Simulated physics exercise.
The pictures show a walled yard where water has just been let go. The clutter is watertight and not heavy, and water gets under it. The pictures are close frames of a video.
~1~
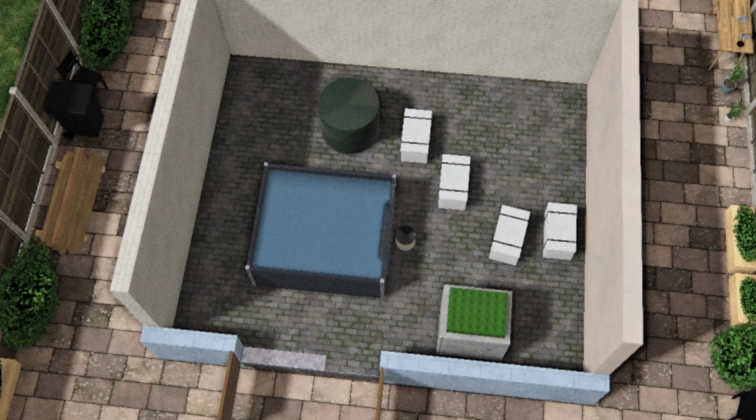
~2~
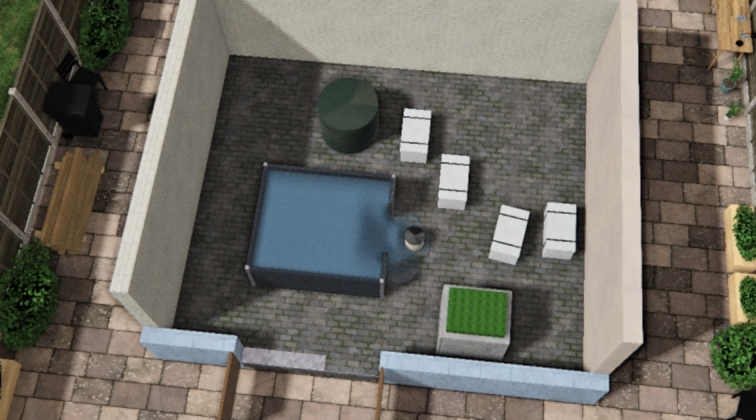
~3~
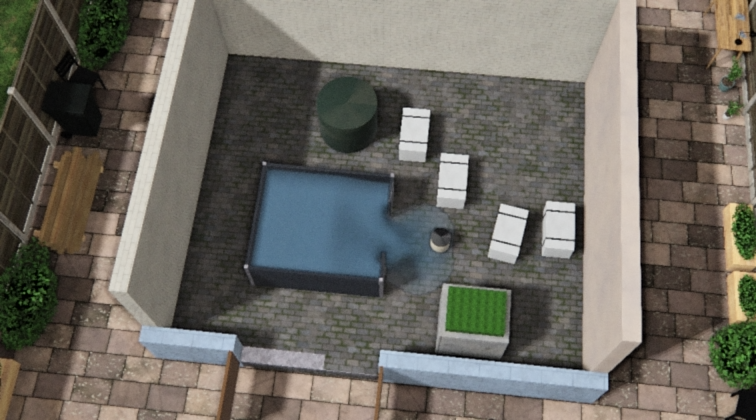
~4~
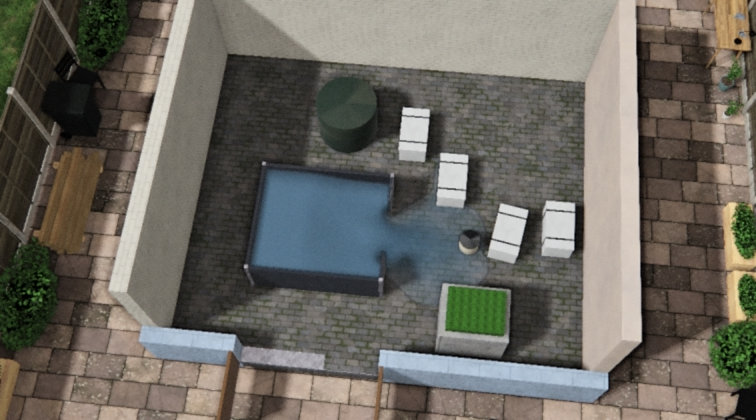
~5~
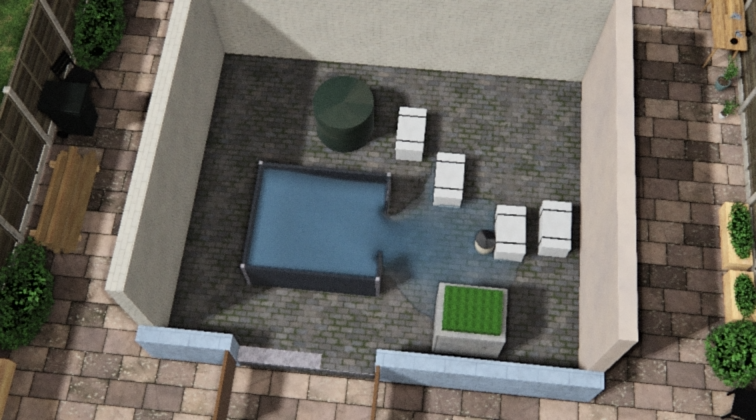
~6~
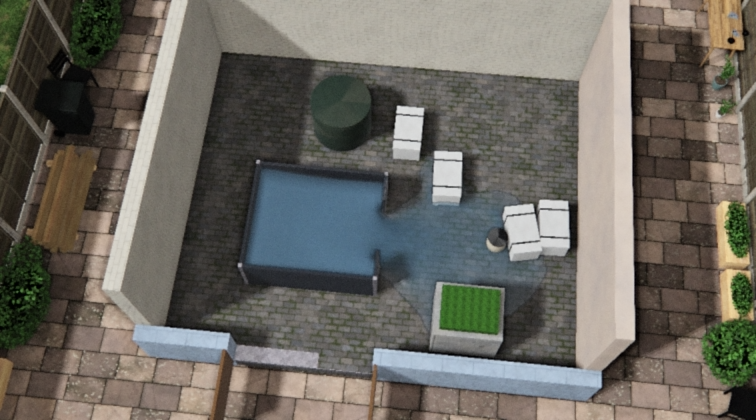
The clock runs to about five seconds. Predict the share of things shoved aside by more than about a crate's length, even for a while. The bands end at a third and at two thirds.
That comes to two thirds or above.
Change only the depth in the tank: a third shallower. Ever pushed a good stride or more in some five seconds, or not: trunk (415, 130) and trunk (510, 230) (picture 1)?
In that order: Short of that, yes.
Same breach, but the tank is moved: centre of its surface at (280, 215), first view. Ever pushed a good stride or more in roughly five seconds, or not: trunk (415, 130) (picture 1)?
For that one: Short of that.
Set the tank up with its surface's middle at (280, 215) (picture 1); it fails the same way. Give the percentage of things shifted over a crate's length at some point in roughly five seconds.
About 80 per cent.
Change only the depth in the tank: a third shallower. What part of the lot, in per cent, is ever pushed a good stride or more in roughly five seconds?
Near 80 in a hundred.
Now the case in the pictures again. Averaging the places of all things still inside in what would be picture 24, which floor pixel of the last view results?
At about (495, 172).
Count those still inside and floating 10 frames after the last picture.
I count 3.
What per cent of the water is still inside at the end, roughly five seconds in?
Near 100 in a hundred.
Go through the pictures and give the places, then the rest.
The first frame shows a pail at (406, 235), on the bottom; a trunk at (511, 231) rests on the ground; 0 of 5 have shifted.
The second frame shows a pail at (415, 236), on the bottom, close to its start; a trunk at (511, 231), on the bottom; 1 of 5 have shifted.
The third frame shows a pail at (441, 237), on the bottom, a stride from its start; a trunk at (510, 229) rests on the ground; 1 of 5 have shifted.
The fourth frame shows a pail at (470, 239), on the bottom, a stride from its start; a trunk at (509, 229) rests on the ground; 1 of 5 have shifted.
The fifth frame shows a pail at (486, 239), on the bottom, a stride from its start; a trunk at (512, 229) rests on the ground, close to its start; 2 of 5 have shifted.
The sixth frame shows a pail at (498, 237), afloat, far from its start; a trunk at (524, 228), on the bottom, a stride from its start; 2 of 5 have shifted.
A moment on, 2 of 5 are well off their spots; 2 afloat.
Next, 3 of 5 are well off their spots; 3 afloat.
Later, 4 of 5 are well off their spots; 3 afloat.
In the end, 4 of 5 are well off their spots, and 4 have been at some point; 4 afloat.
